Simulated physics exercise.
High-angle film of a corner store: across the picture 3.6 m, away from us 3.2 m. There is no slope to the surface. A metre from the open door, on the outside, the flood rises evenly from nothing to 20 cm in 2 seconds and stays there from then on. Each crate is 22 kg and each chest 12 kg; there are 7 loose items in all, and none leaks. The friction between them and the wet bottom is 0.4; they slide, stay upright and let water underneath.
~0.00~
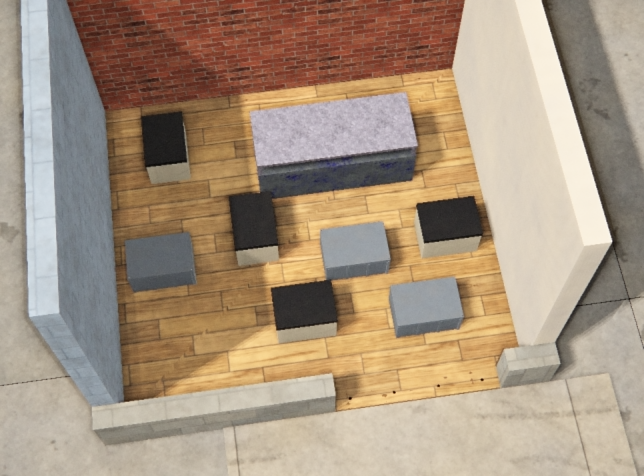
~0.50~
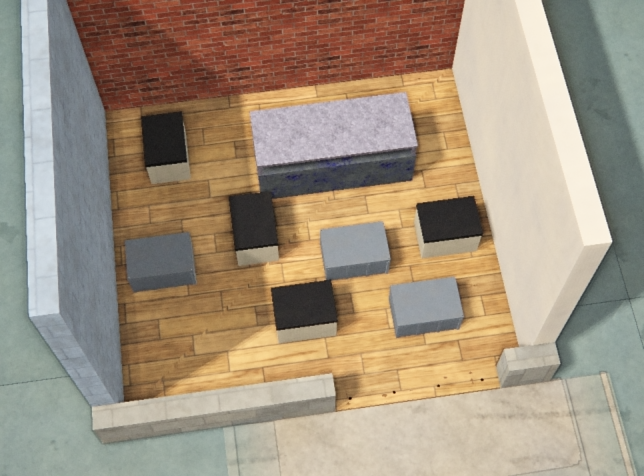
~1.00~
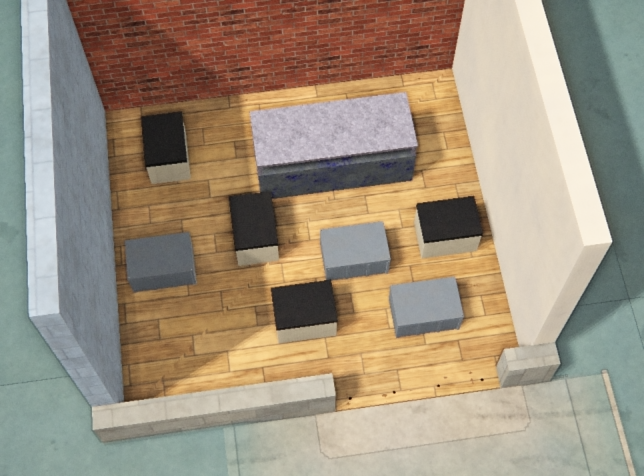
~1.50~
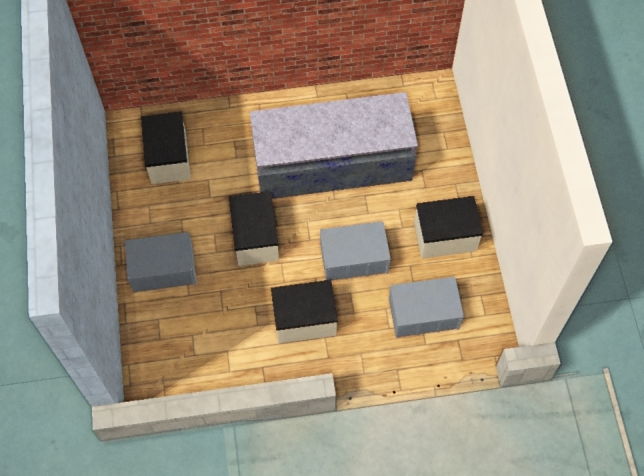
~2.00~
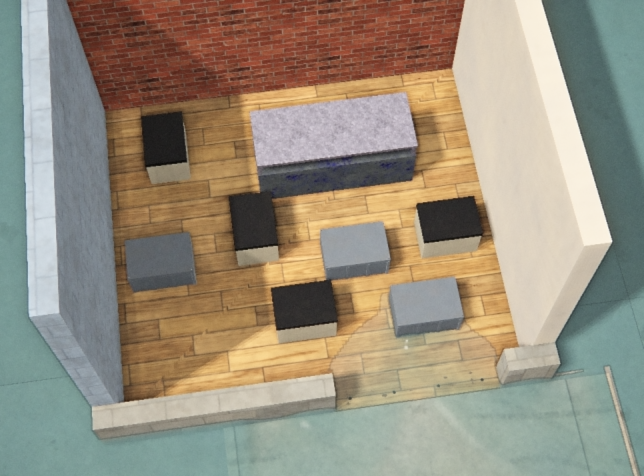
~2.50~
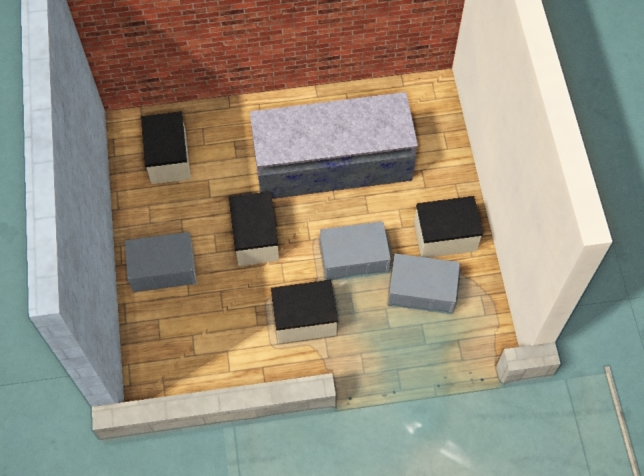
Water spreads around the walled room, enters through the front opening, and shifts a grey box.
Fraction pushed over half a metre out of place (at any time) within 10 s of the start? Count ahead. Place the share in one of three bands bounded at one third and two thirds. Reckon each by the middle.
Two in three or more.
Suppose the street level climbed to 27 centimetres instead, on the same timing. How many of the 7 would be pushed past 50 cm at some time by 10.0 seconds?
With that change, 7 of them.
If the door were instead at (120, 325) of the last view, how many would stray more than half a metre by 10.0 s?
Result: 6.
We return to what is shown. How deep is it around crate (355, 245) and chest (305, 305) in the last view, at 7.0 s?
Roughly 9 and 4 cm.
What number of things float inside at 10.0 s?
At that instant the tally stands at 7.
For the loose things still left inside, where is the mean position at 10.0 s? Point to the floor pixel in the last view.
It works out to somewhere near (216, 218) on the floor.
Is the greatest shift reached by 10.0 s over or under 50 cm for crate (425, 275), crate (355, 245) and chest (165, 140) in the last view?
In that order: Above the mark, above the mark, below the mark.
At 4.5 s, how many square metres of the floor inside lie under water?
At that time the wet patch spans about 7.5 m2.
After 3.5 s 3 of 7 are over 50 cm from their spots; 0 afloat.
After 4.5 s 4 of 7 are over 50 cm from their spots; 2 afloat.
After 7.0 s 4 of 7 are over 50 cm from their spots; 4 afloat.
After 10.0 s 5 of 7 are over 50 cm from their spots, and 6 have been at some point; 7 afloat.
